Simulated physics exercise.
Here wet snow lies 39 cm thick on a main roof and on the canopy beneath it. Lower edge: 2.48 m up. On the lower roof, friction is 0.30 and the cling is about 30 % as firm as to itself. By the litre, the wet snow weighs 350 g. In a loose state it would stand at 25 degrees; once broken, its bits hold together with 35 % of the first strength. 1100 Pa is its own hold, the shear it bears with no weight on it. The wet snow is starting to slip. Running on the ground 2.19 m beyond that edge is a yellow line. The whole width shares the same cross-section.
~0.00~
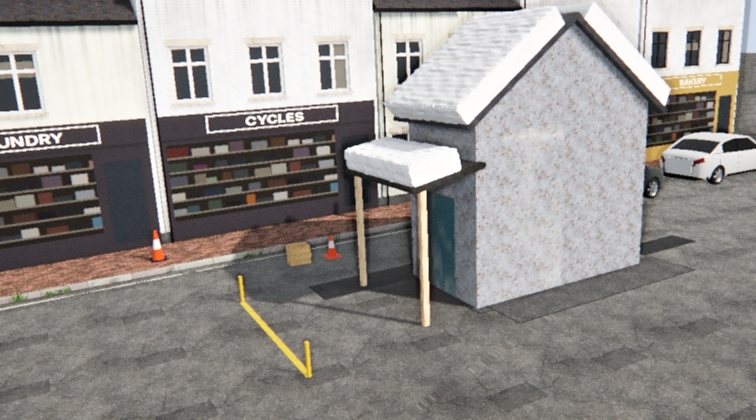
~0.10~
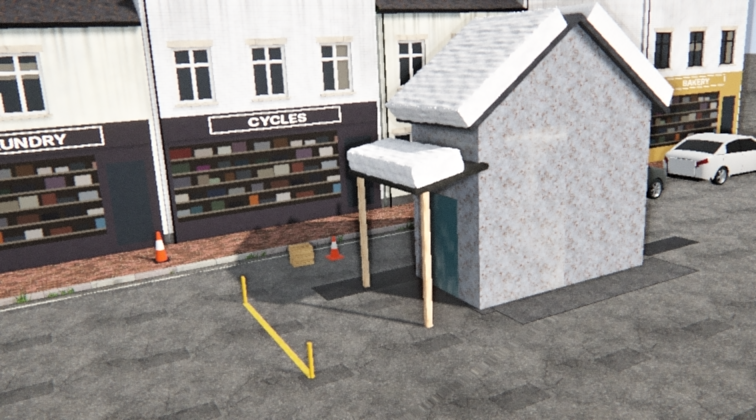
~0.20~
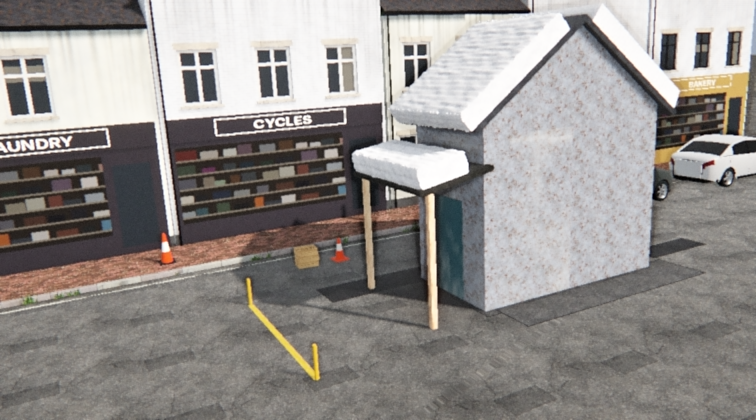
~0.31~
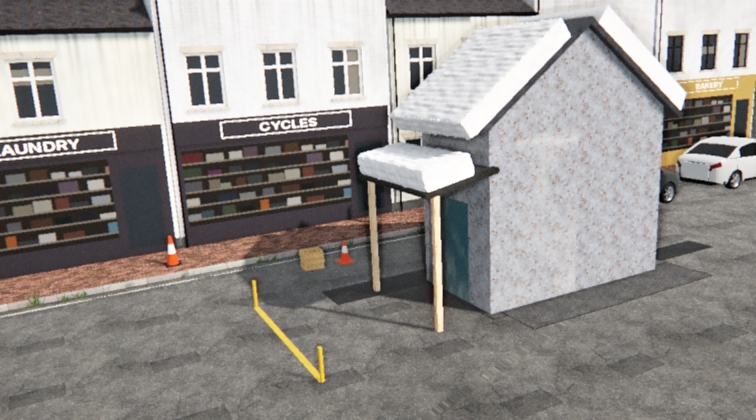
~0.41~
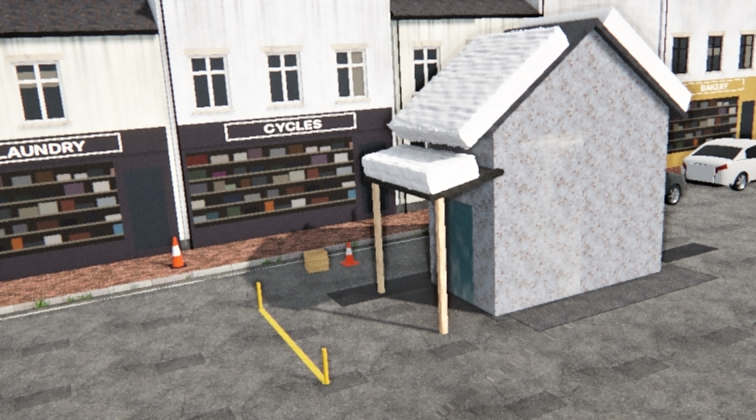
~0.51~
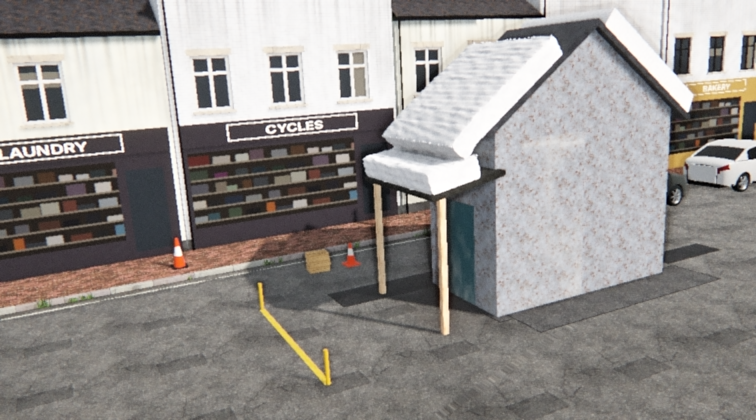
A small grey stone building with thick white snow on its pitched roof and on a post-held canopy at its left stands on grey paving, seen from above. Behind it are shopfronts including one marked Cycles, orange cones, a box and white car, with a low yellow rail in front. The main roof's left snow slab slides down toward the canopy, baring dark roof near the ridge, as the view drifts slightly left.
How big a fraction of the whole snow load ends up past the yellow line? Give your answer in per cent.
35 %.
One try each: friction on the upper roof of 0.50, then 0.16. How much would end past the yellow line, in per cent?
1 %, then 30 %.
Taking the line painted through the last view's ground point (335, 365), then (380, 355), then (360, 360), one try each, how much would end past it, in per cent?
First try around 45 per cent, second around 70 per cent, third around 60 per cent.
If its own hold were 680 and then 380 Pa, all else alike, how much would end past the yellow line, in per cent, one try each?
In that order: 45 %, 45 %.
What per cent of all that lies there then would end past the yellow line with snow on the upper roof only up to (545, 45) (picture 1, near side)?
In that case some 20 per cent.
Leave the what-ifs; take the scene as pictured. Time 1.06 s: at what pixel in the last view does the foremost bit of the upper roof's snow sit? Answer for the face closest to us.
Around (392, 203).
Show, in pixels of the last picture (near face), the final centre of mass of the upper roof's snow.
You'll find it around (319, 354).
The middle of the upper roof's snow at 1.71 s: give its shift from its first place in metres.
Straight-line shift: Roughly 4.8 m.
After 1.06 s, 7 % is below the lower edge and 0 % is past the line.
After 1.71 s, 71 % is below the lower edge and 10 % is past the line.
After 2.35 s, 86 % is below the lower edge and 35 % is past the line.
After 3.00 s, 86 % is below the lower edge and 35 % is past the line.
After 3.40 s, 86 % is below the lower edge and 35 % is past the line.
